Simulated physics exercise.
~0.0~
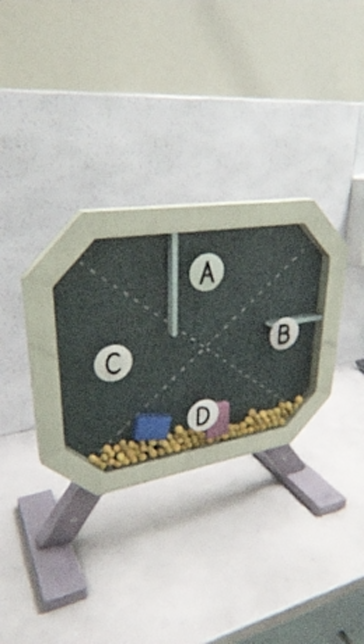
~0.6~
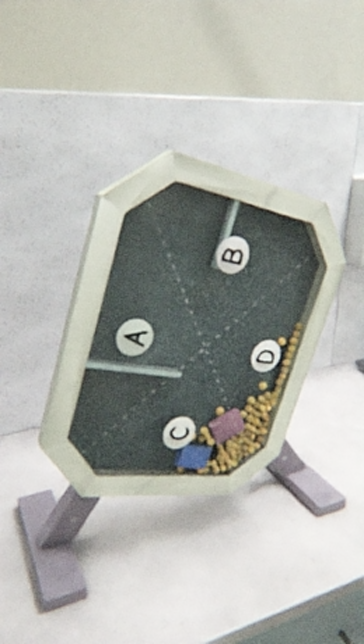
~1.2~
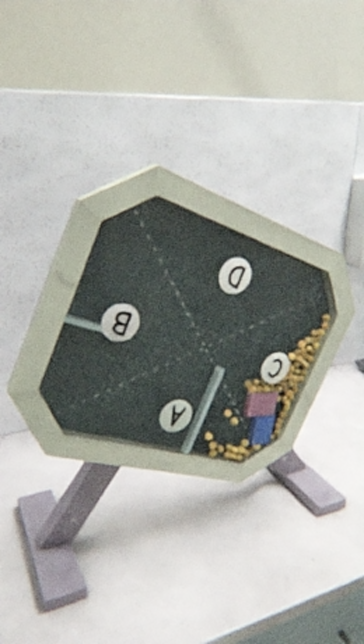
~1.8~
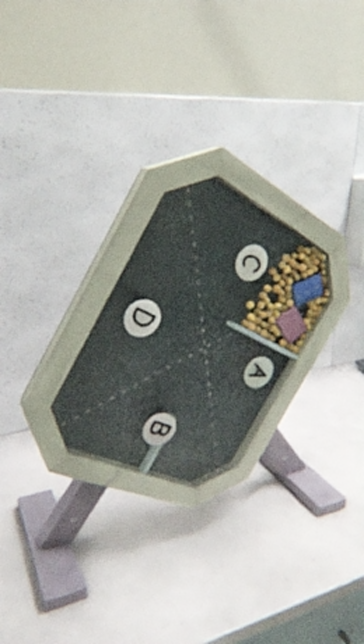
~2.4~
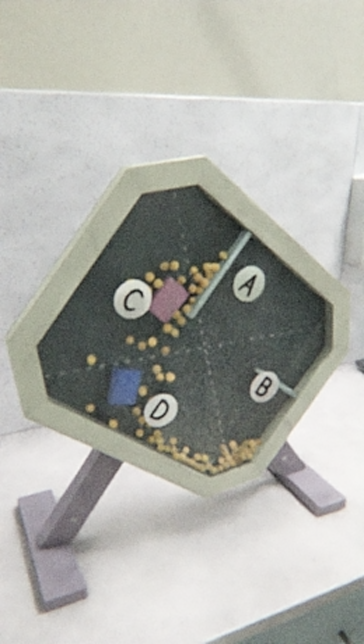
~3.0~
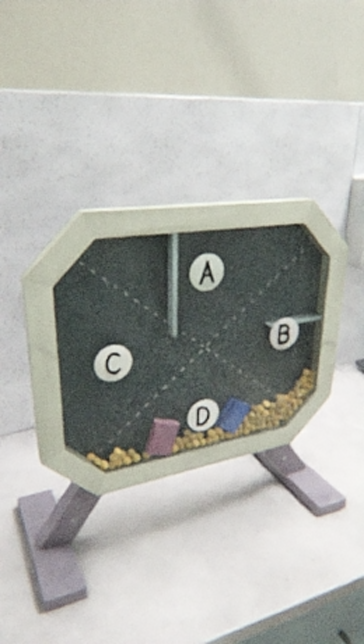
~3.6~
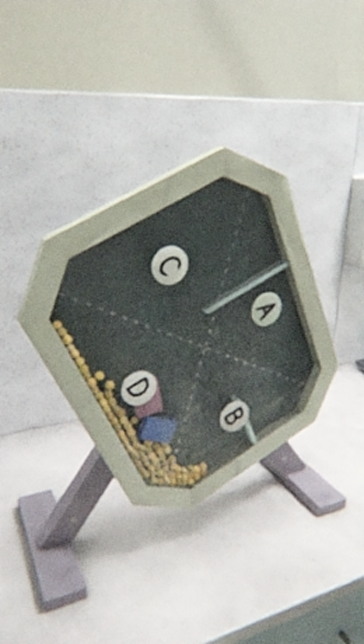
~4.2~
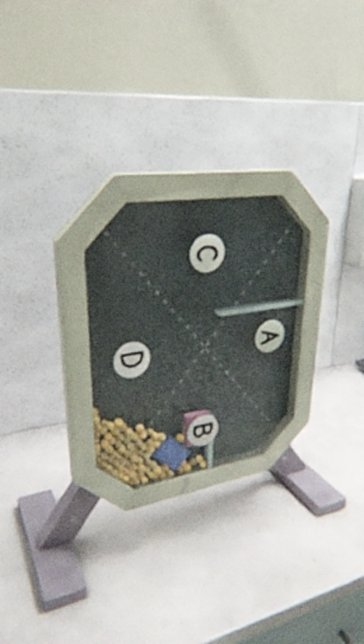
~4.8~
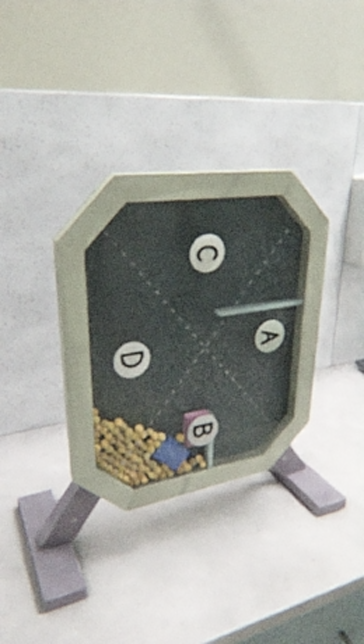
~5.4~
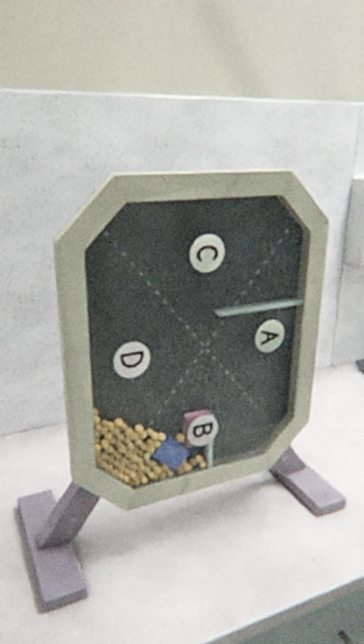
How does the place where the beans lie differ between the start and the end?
At the start the beans are spread along the bottom of the case beneath the letter D. At the end they are heaped towards the lower left corner, across the wedges marked D and B.
